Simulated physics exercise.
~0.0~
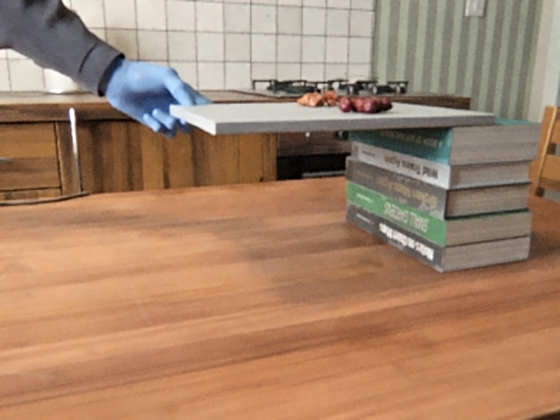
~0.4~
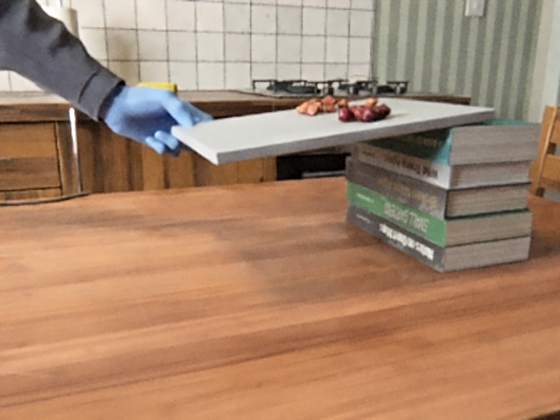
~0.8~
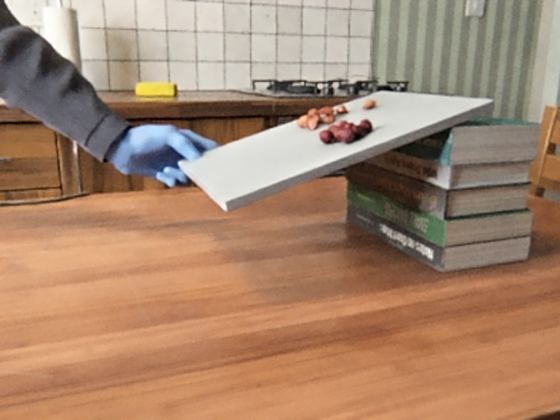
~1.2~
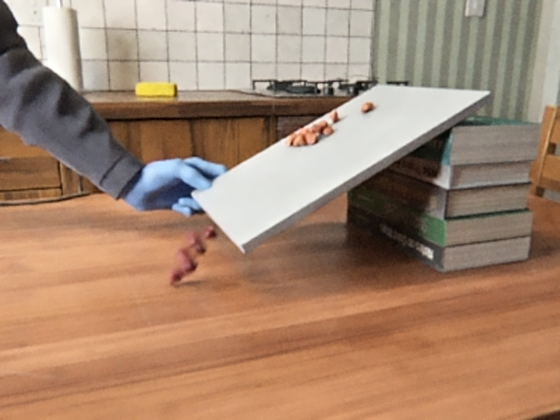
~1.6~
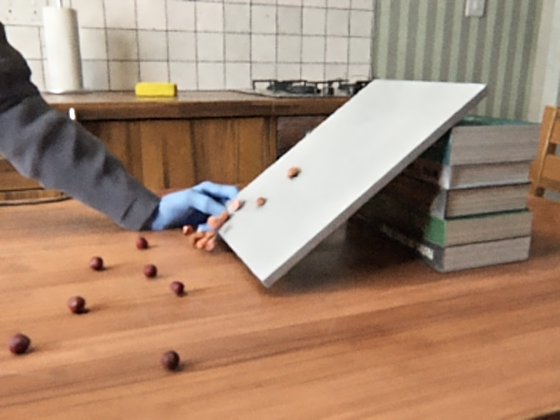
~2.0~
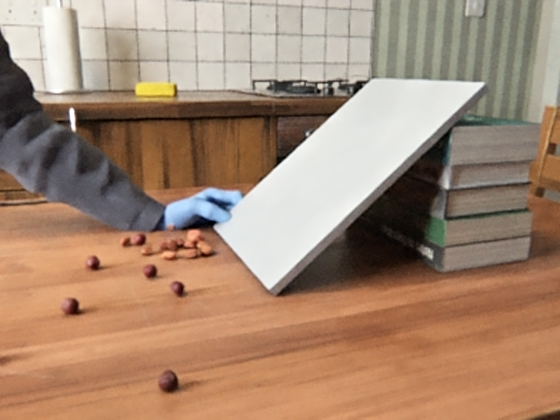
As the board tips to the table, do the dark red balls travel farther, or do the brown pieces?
The dark red balls travel farther, scattering across the table, while the brown pieces stop in a cluster near the board's lower edge.
